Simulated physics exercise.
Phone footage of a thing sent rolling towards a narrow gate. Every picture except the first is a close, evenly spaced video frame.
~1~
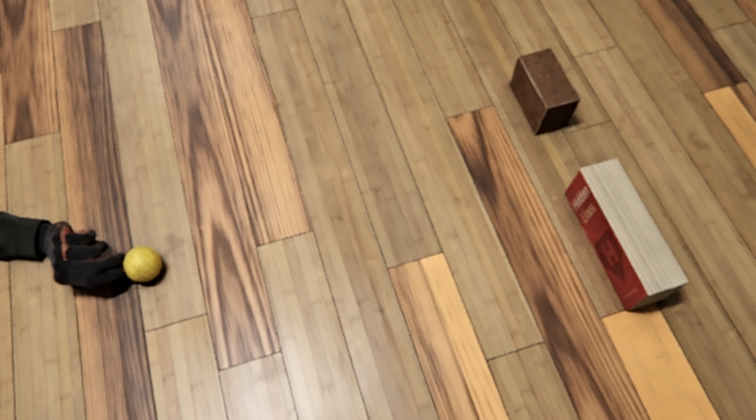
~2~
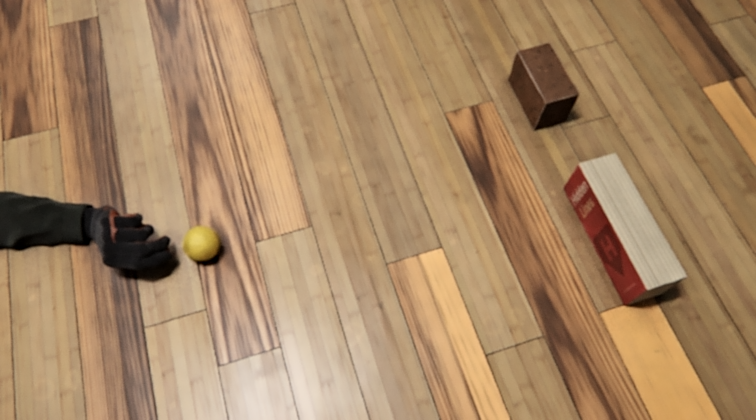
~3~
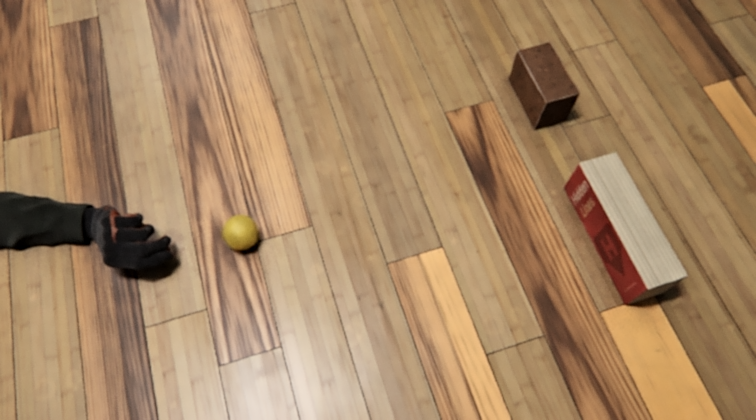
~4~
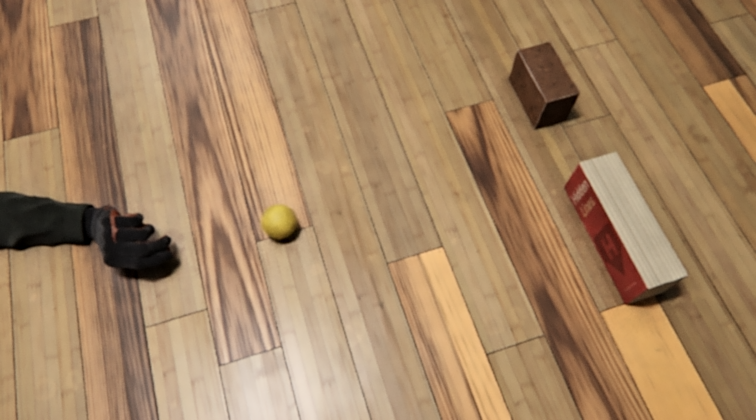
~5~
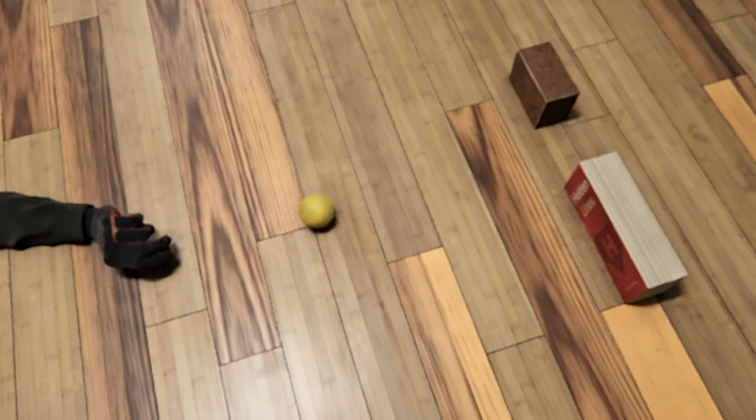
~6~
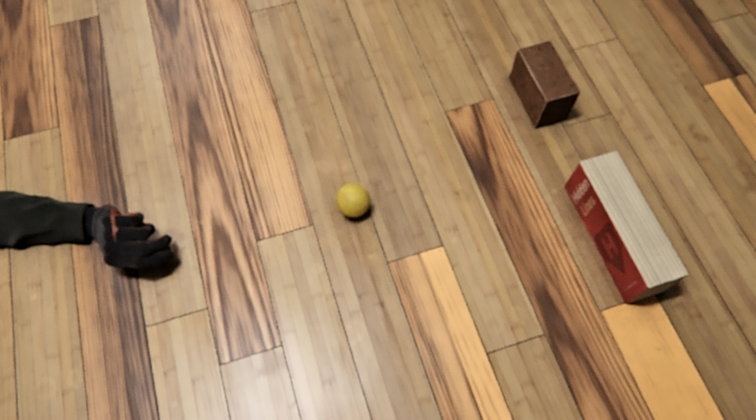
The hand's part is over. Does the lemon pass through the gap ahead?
As it turns out, the lemon rolls through.
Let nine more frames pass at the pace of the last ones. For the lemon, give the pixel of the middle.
Predicted spot: Roughly (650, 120).
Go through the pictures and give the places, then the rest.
Lemon (143, 264) under the hand; brown brick (543, 92), in the first picture.
Lemon (201, 244); red book (620, 229), in the second picture.
Lemon (241, 233); brown brick (542, 86), in the third picture.
Lemon (280, 222); red book (621, 228), in the fourth picture.
Lemon (316, 211); brown brick (542, 85), in the fifth picture.
Lemon (353, 200); red book (621, 227), in the sixth picture.
Then, 0.38 s after the last picture, lemon heading on near (568, 140).
Then, 0.84 s after the last picture, lemon heading on.
By the end, the lemon passes through its gap.
